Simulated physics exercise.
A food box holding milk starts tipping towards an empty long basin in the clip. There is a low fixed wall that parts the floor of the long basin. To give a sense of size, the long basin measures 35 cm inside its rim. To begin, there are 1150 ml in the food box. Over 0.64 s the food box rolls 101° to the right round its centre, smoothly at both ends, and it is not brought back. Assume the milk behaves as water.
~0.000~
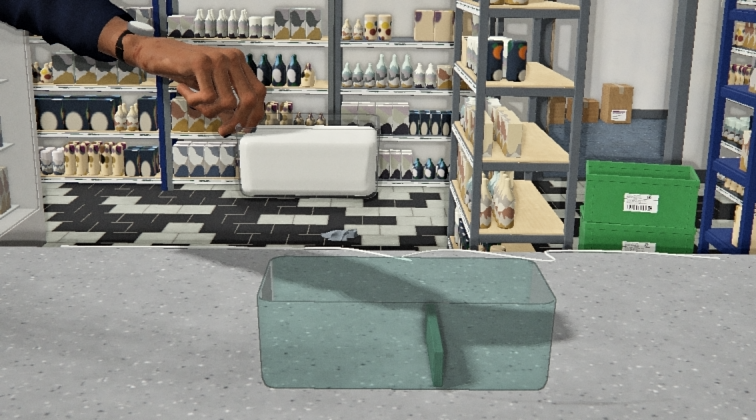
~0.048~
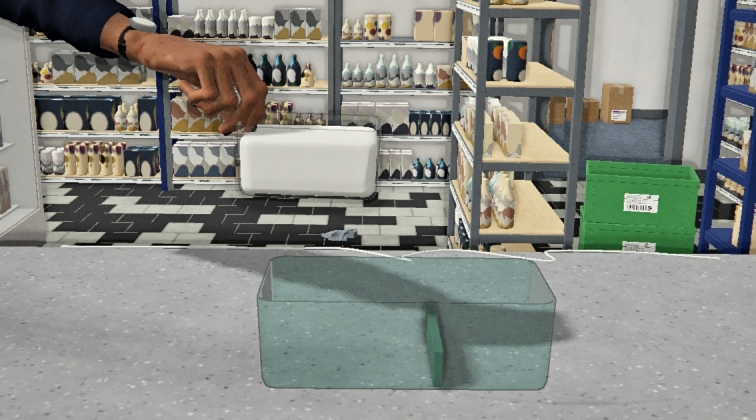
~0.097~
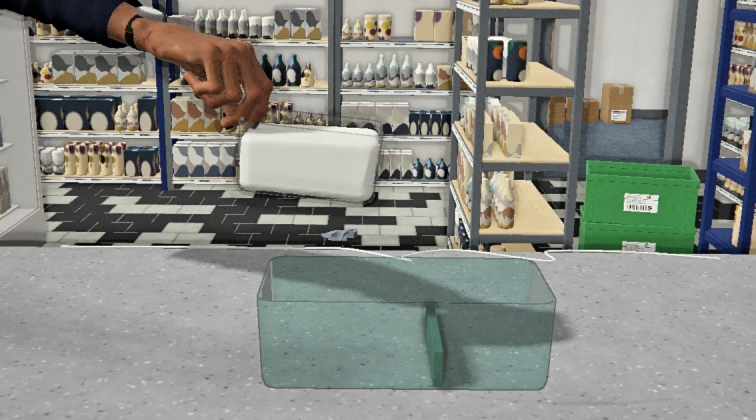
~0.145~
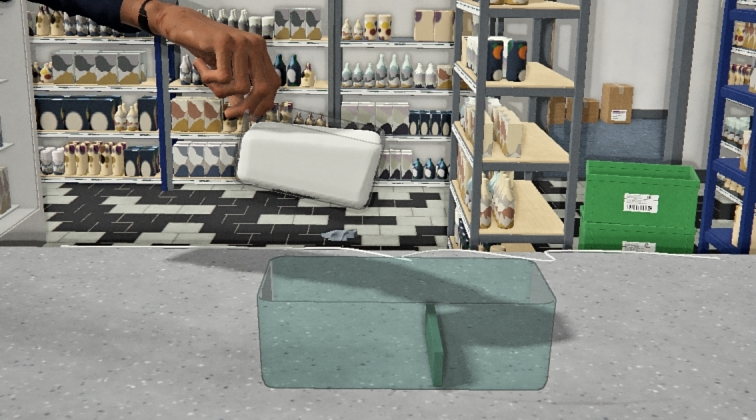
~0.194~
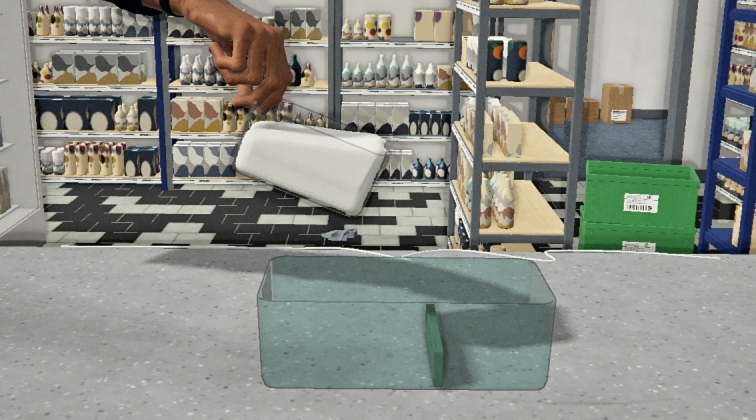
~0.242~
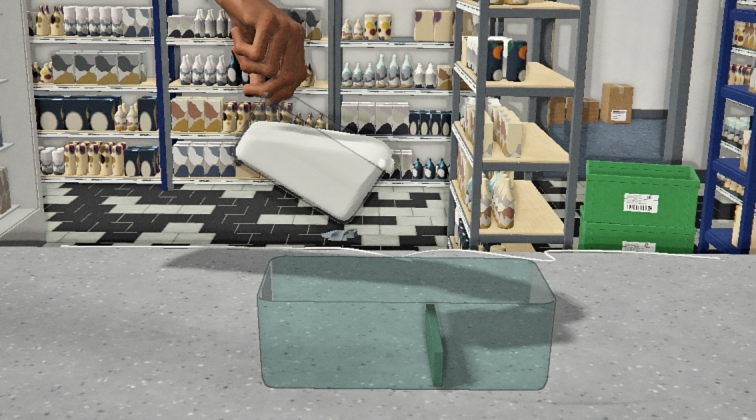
At first, a hand holds a pale food box level above an empty, see-through green basin on a grey speckled counter, with stocked shop shelves behind. The box barely moves, then tilts steadily clockwise, its right end dipping lower while the hand shifts right to finish above it.
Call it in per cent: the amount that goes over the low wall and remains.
I would put it at about 36 per cent.
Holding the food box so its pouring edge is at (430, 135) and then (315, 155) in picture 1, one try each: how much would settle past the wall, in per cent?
Try 1: 60 %; try 2: 10 %.
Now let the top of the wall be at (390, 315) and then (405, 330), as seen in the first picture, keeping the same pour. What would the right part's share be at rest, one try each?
The first try gives 75 percent and the second 60 percent.
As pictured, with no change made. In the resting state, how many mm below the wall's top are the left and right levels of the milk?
About 26 mm left, about 28 mm right.
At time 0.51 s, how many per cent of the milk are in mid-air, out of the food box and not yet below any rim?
I'd put it at about 48 percent.
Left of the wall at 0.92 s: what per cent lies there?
Roughly 52 in a hundred.
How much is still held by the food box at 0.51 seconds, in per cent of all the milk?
Fraction remaining: Approx. 26 per cent.
After 0.51 s the tilt is 91° and 25 per cent is still to pour, 7 is left of the wall and 21 right of it.
After 0.71 s the tilt is 101° and 6 per cent is still to pour, 45 is left of the wall and 35 right of it.
After 0.92 s the tilt is 101° and 1 per cent is still to pour, 52 is left of the wall and 36 right of it.
After 1.14 s the tilt is 101° and 0 per cent is still to pour, 58 is left of the wall and 36 right of it.
In the end 59 per cent lies left of the wall, 36 right of it and 6 outside.
